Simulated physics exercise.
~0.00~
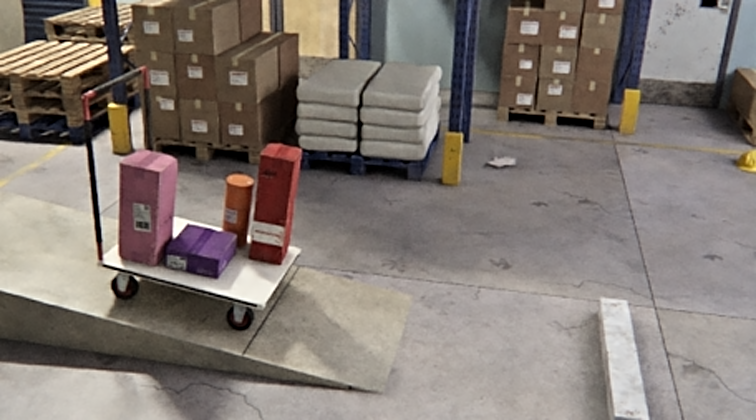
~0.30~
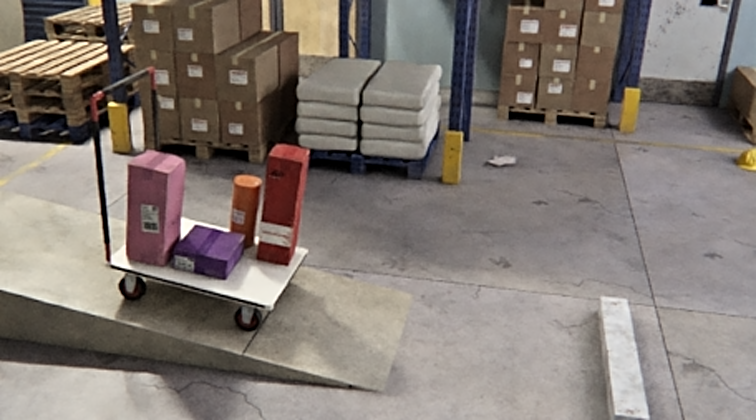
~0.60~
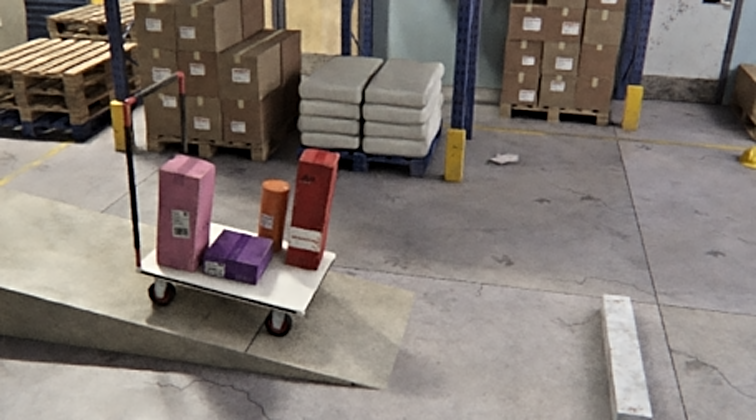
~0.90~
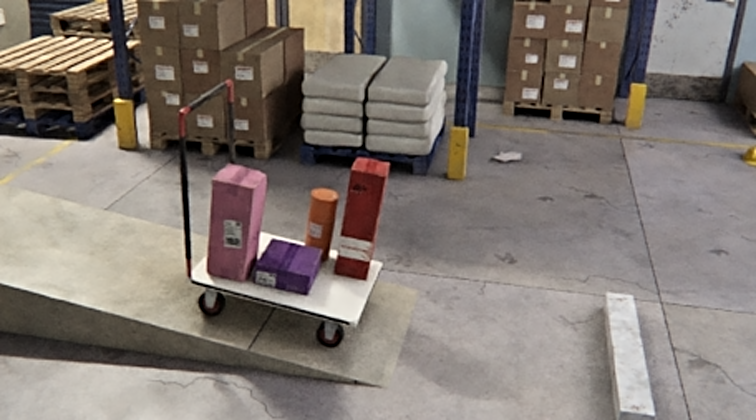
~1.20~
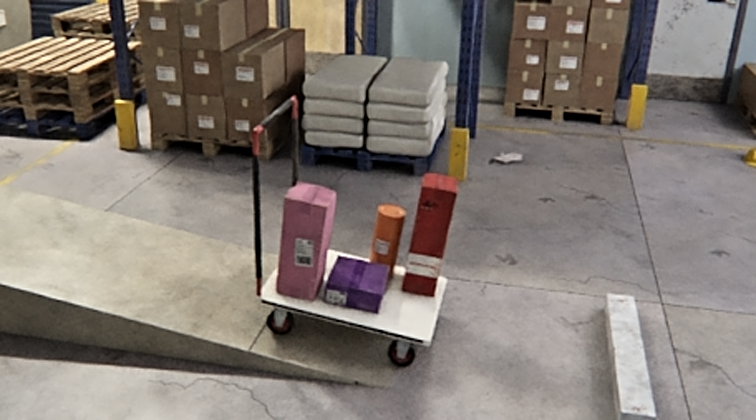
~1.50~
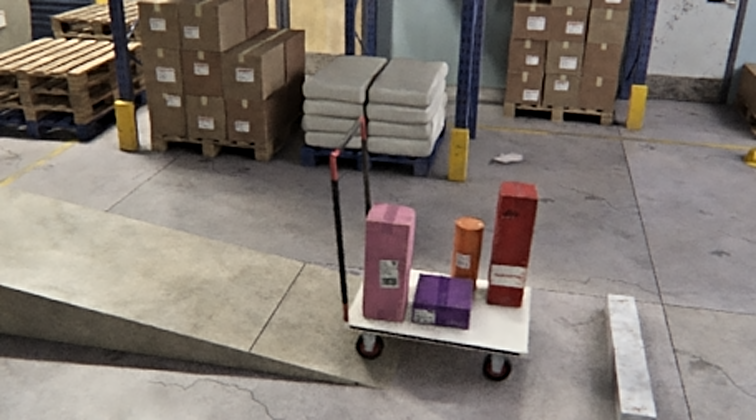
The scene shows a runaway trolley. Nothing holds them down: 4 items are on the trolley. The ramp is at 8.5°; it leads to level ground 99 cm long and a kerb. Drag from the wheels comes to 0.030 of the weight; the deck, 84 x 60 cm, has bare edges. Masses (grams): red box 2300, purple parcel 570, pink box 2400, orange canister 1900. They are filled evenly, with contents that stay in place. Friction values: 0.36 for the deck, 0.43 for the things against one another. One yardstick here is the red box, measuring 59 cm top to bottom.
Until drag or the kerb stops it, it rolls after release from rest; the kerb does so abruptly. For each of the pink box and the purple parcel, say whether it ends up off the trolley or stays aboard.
In the end the pink box never leaves the cart, the purple parcel never leaves the cart.
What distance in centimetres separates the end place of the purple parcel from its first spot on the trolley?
The shift is close to 24 cm.
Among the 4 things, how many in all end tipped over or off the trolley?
The count is 2.
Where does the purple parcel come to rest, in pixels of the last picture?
Near (594, 321).
By 1.90 s, trolley at the kerb; purple parcel 9 cm from its spot near (562, 317); pink box 9 cm from its spot near (507, 280); red box 9 cm from its spot.
By 2.00 s, trolley at the kerb; red box now off the trolley; purple parcel 18 cm from its spot near (582, 319); pink box 18 cm from its spot near (527, 282).
By 2.10 s, trolley at the kerb; pink box 23 cm from its spot near (539, 284); purple parcel 23 cm from its spot near (593, 321); orange canister rocked 9° off its seat.
By 2.70 s, trolley at the kerb; pink box 25 cm from its spot near (544, 284); purple parcel 23 cm from its spot near (594, 321); orange canister rocked 24° off its seat.
When it is over (3.7 s), off the trolley, red box and orange canister; not toppled but over 10 cm from the start, purple parcel and pink box. End places, in pixels of the last picture, pink box near (544, 284), purple parcel near (594, 321).
